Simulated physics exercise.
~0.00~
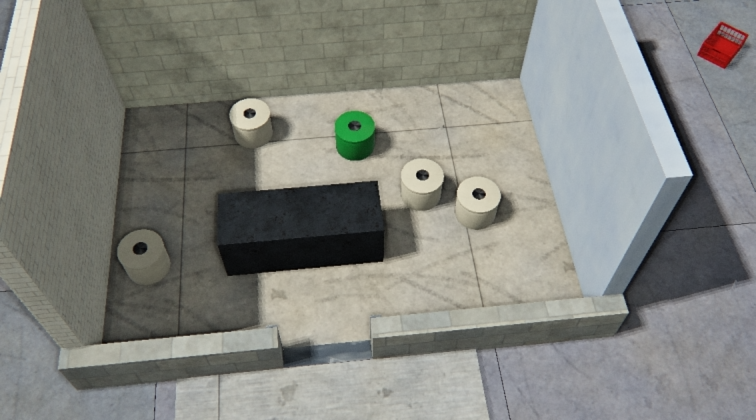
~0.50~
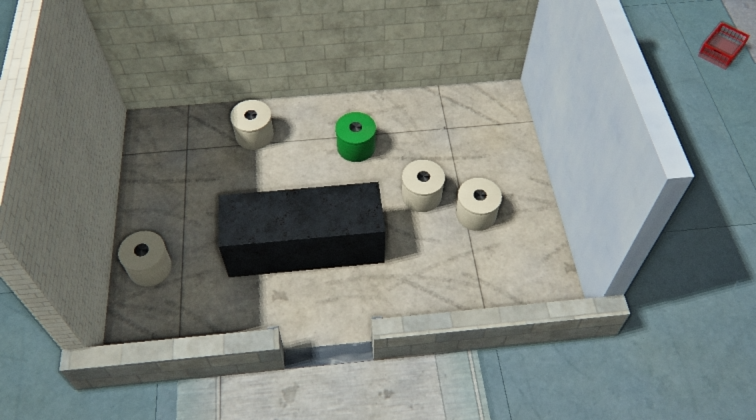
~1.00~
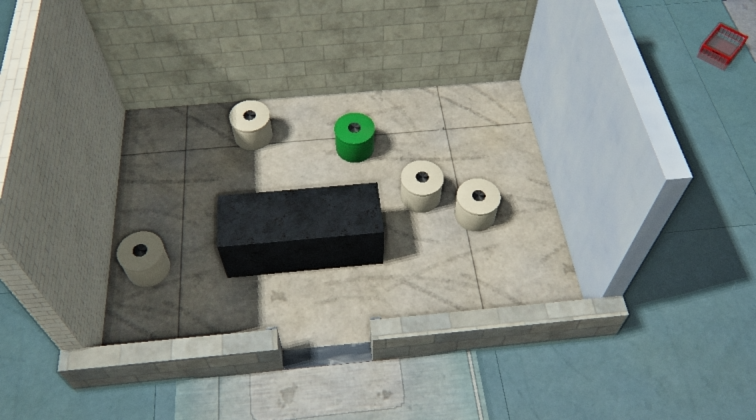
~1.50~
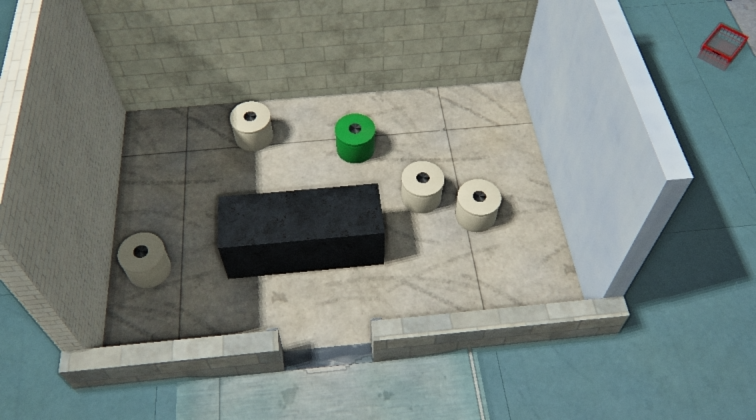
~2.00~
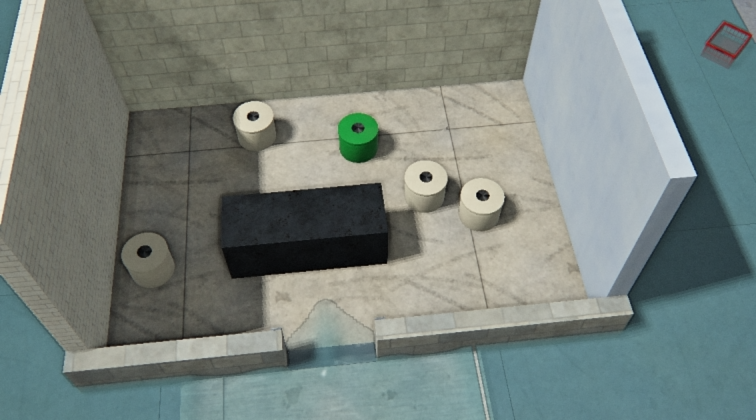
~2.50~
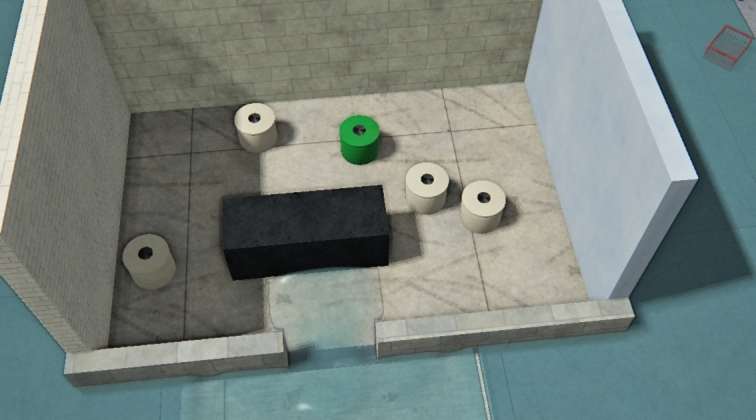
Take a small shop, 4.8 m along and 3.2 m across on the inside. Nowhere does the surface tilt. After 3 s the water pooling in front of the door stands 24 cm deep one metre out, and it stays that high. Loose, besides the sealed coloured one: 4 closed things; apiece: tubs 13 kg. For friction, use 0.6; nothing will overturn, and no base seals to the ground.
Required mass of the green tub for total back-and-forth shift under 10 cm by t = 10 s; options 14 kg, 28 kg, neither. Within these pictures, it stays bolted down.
Required: 14 kg.
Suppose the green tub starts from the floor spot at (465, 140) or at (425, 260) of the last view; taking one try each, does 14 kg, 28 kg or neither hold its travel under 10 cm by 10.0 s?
Well, first the light mass is sufficient, and next only the heavy mass succeeds.
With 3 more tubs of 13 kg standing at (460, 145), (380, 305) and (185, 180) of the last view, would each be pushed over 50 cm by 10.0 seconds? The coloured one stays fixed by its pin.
Listed in order, they go beneath the bar, over the bar, beneath the bar.
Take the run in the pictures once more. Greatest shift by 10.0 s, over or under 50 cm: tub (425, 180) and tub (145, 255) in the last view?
First within the mark, second above the mark.
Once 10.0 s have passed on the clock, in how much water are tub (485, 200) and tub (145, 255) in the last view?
Roughly 6 and 5 cm.
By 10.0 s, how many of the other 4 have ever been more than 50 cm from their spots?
1.
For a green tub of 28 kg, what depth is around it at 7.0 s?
Close to 0 cm deep.
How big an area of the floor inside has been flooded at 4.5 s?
At that time the wet patch spans about 5.5 m2.
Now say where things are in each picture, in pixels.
In the first picture, the green tub at (355, 126) rests on the ground; water covers 0.0 m2; 0 of 5 have shifted.
In the second picture, the green tub at (356, 127) rests on the ground; 0.0 m2 under water; 0 of 5 have shifted.
In the third picture, the green tub at (354, 128), on the bottom; water covers 0.0 m2; 0 of 5 have shifted.
In the fourth picture, the green tub at (355, 129), on the bottom; water covers 0.0 m2; 0 of 5 have shifted.
In the fifth picture, the green tub at (358, 128) rests on the ground; 0.2 m2 under water; 0 of 5 have shifted.
In the sixth picture, the green tub at (359, 130), on the bottom; water covers 0.8 m2; 0 of 5 have shifted.
After 3.5 s the green tub would be 0 cm from its start with 14 kg and 0 cm from its start with 28 kg; 0 cm of water round it then.
After 4.5 s the green tub would be 0 cm from its start with 14 kg and 0 cm from its start with 28 kg; 0 cm of water round it then.
After 7.0 s the green tub would be 0 cm from its start with 14 kg and 0 cm from its start with 28 kg; 0 cm of water round it then.
After 10.0 s the green tub would be 0 cm from its start with 14 kg and 0 cm from its start with 28 kg; 5 cm of water round it then.
